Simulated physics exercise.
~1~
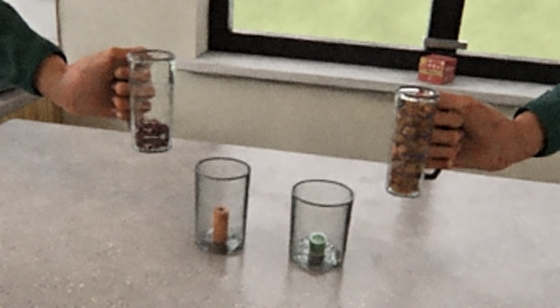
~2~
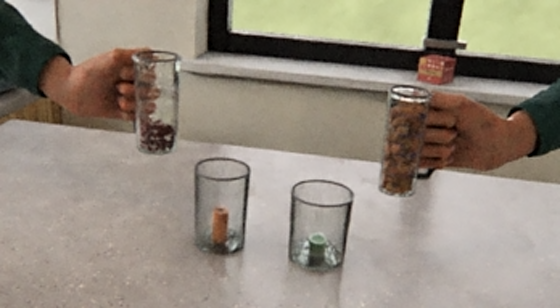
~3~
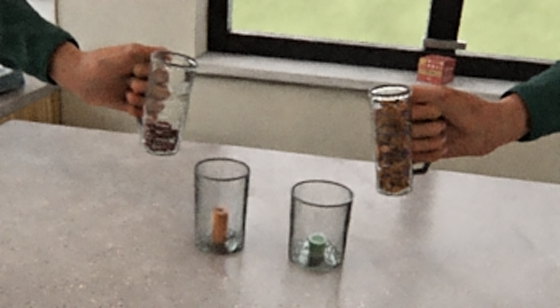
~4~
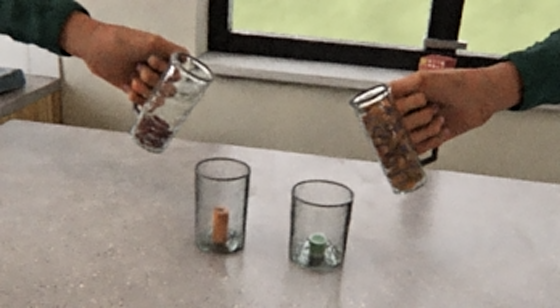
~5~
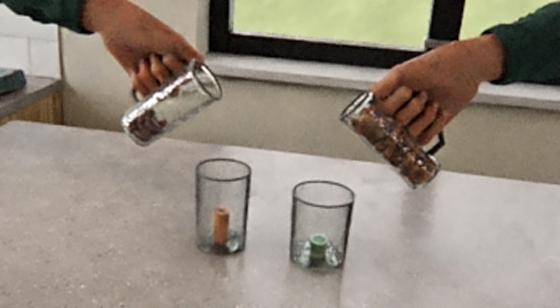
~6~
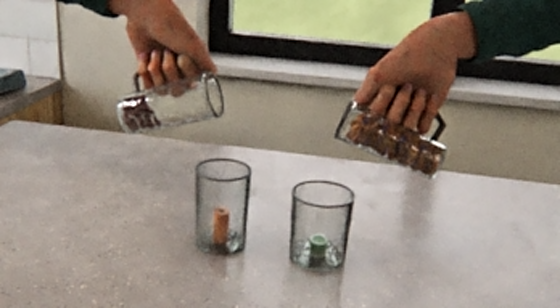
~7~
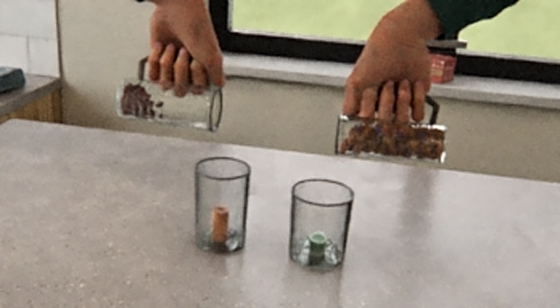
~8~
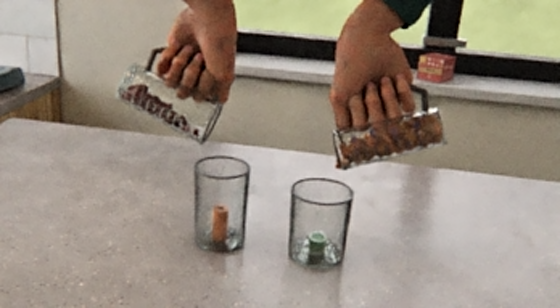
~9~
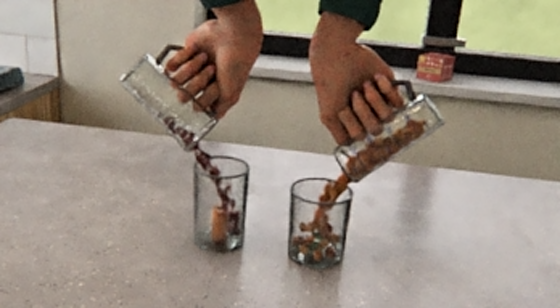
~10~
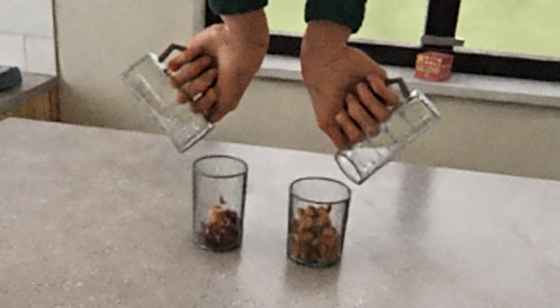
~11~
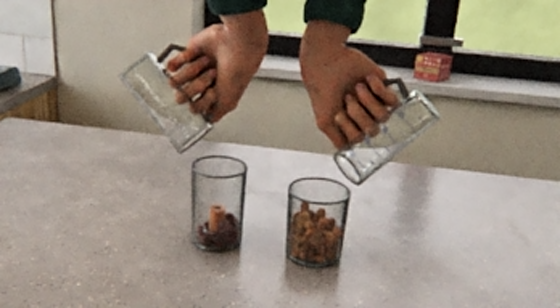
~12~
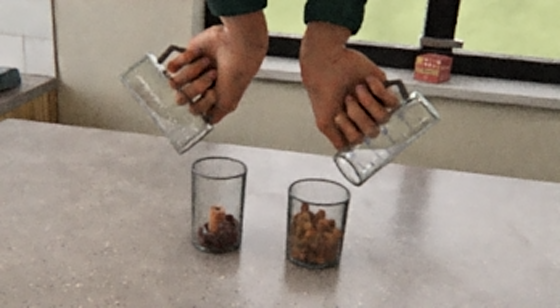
On a pale grey counter by a window, seen from slightly above in a gently swaying view, two clear glasses stand side by side, an orange cylinder in the left one and a small green object in the right. Two hands in dark green sleeves hold glass cups, the left with some dark red pieces, the right filled with brown ones. The hands move inward and tip the cups onto their sides, then further over. Both loads pour into the glasses below until the cups are empty. The orange piece still pokes out of the shallow red fill, while the brown pieces cover the green object.
